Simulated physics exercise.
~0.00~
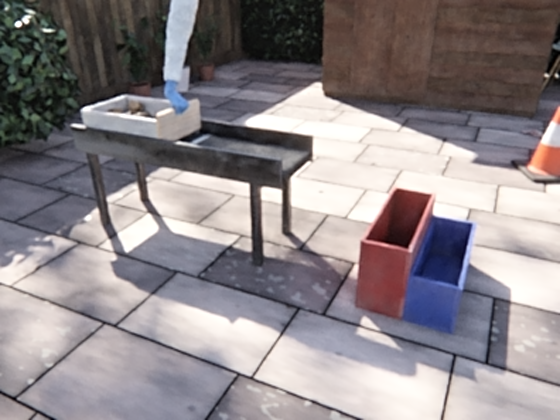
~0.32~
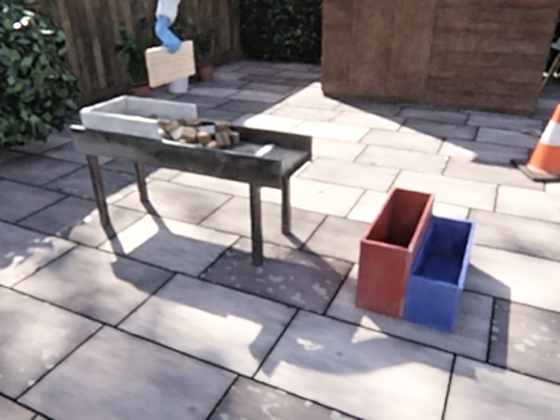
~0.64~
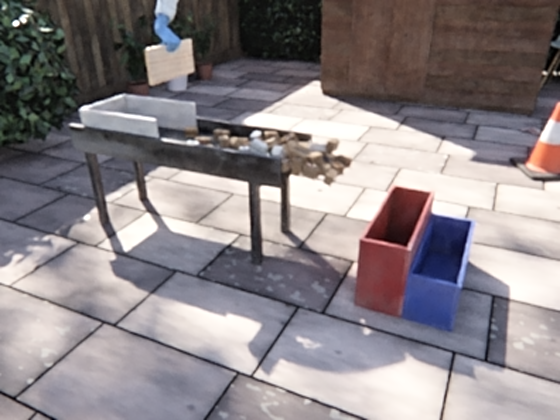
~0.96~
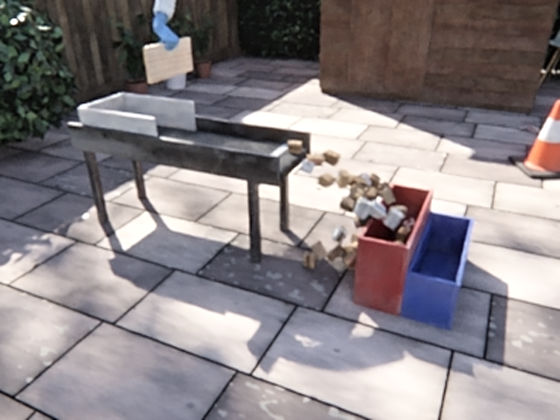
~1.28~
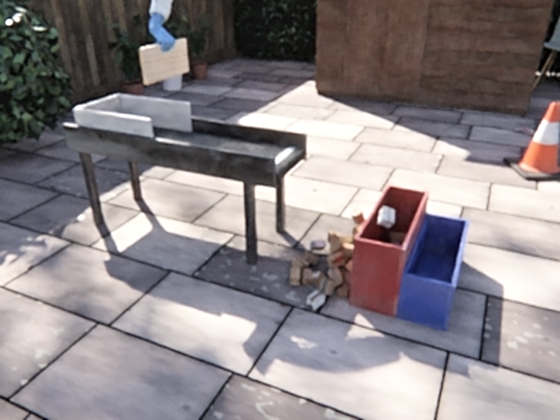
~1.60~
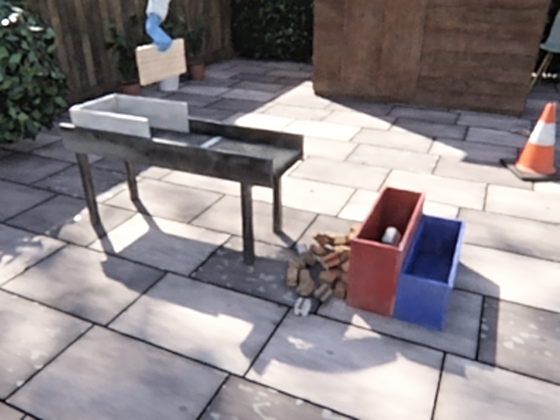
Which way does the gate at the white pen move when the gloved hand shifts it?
The gate moves up, lifted clear of the belt by the gloved hand.
